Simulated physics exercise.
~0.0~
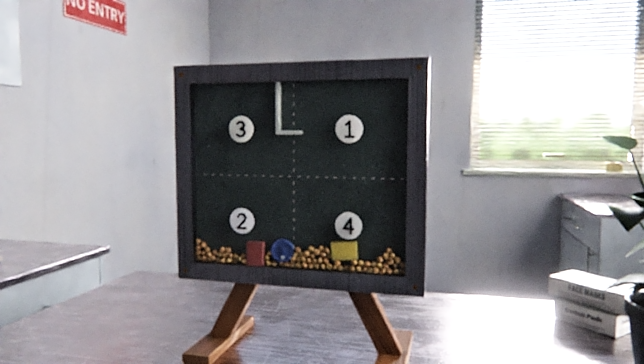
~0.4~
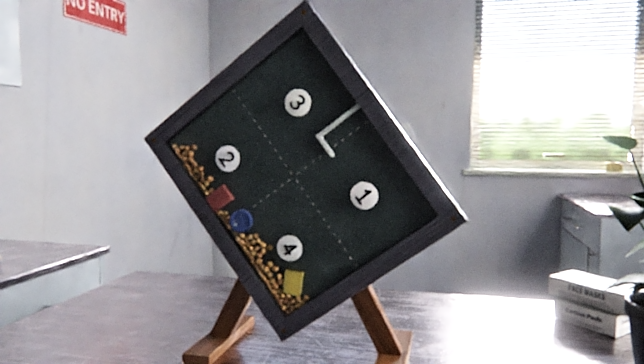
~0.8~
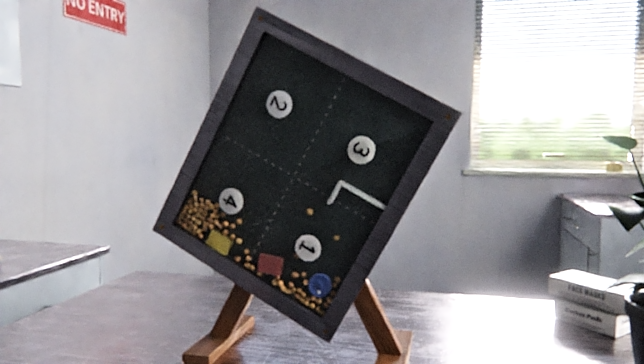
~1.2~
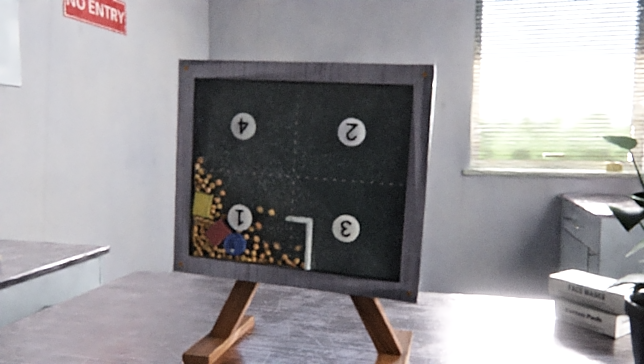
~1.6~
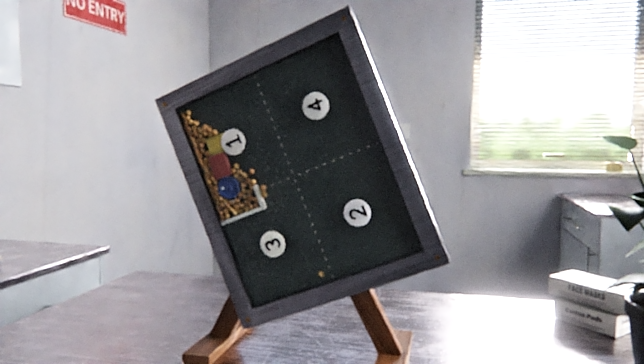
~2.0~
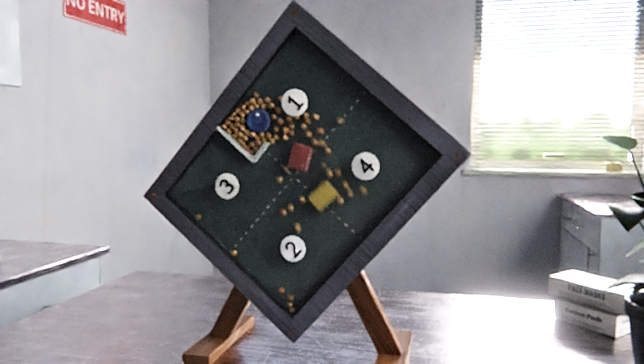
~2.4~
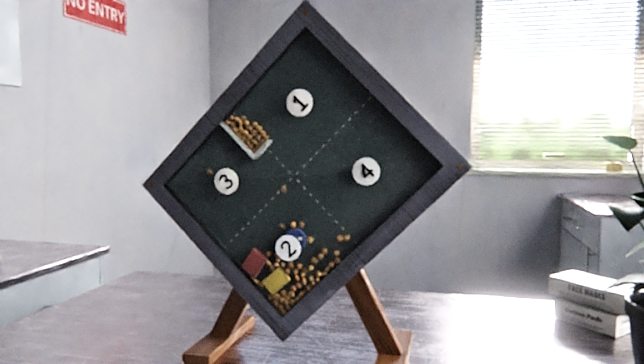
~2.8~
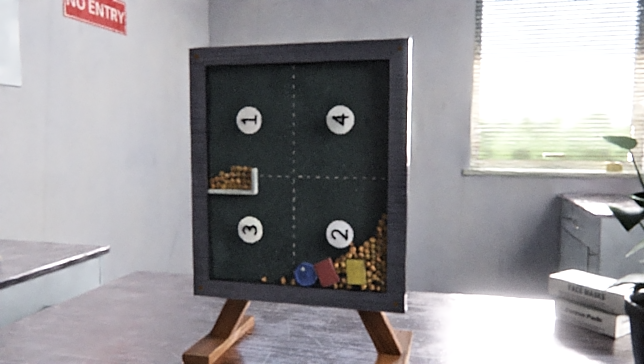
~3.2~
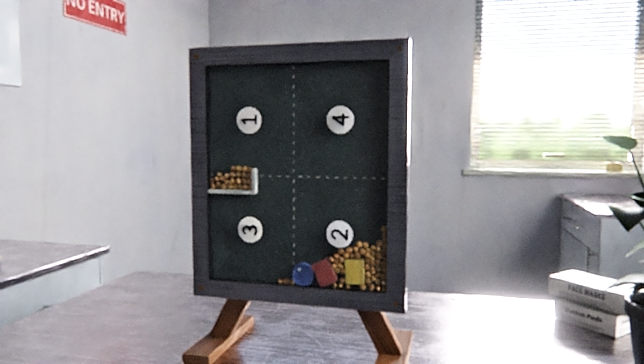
Bright grey room with a no-entry sign, framed board turning on a wooden stand, beads and coloured pieces tumbling, settling bottom right.
